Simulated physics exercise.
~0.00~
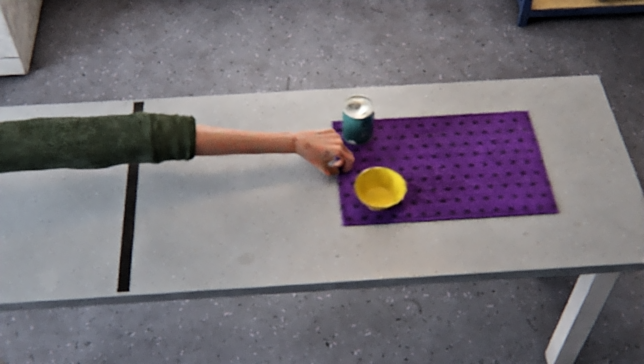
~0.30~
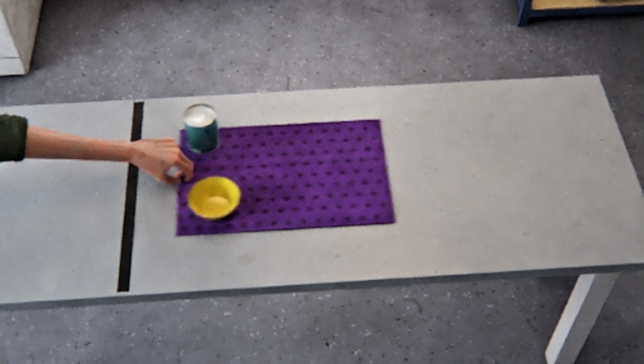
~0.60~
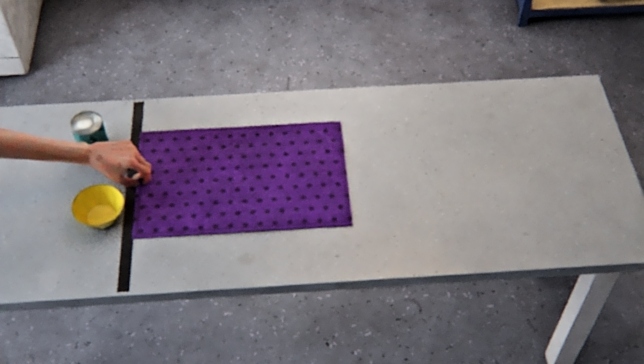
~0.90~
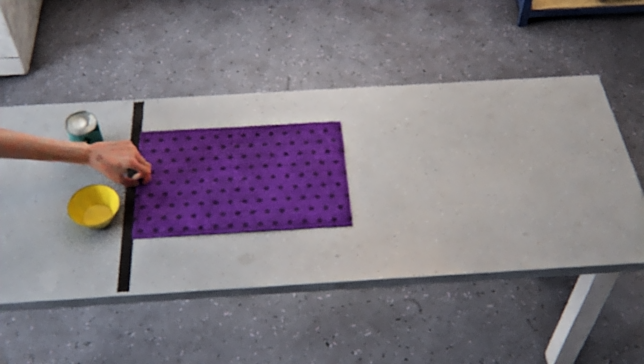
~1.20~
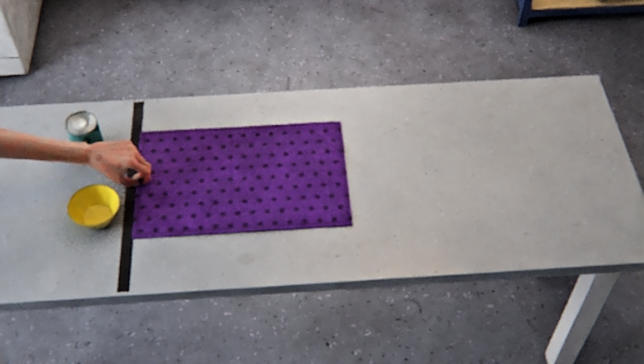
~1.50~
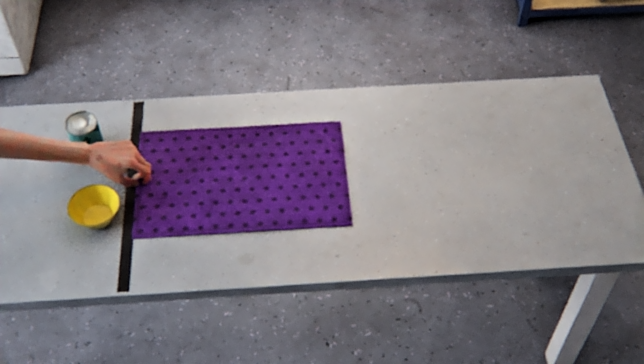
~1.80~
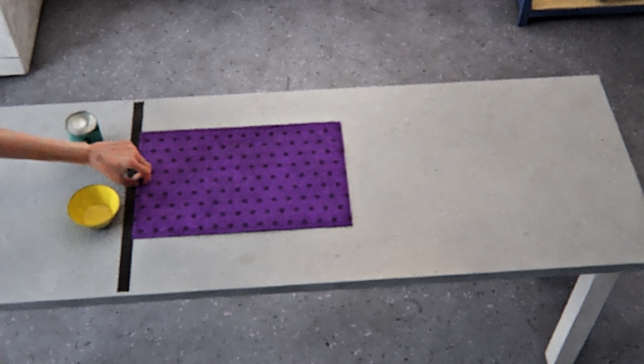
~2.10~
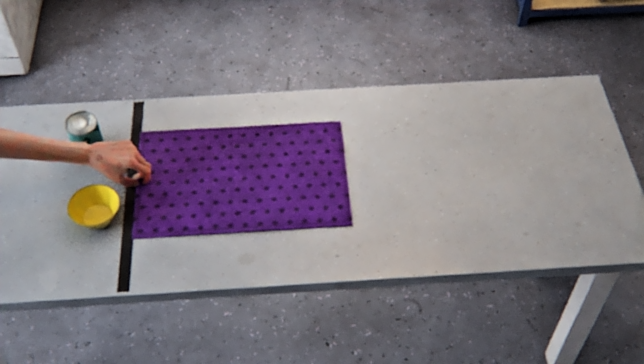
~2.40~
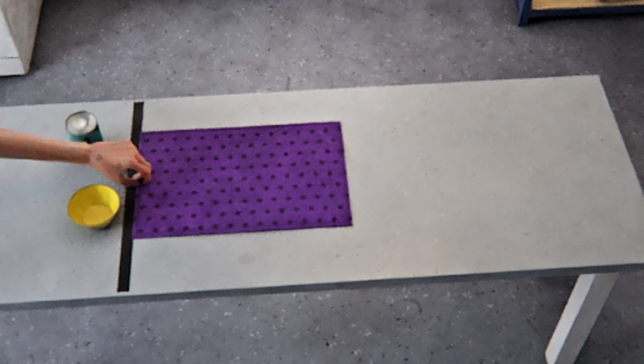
A purple place mat carrying a yellow bowl and a turquoise tin was pulled left across a table by a hand, which stopped at the black tape, and the bowl and tin slid off the front edge, ending upright beyond the tape.
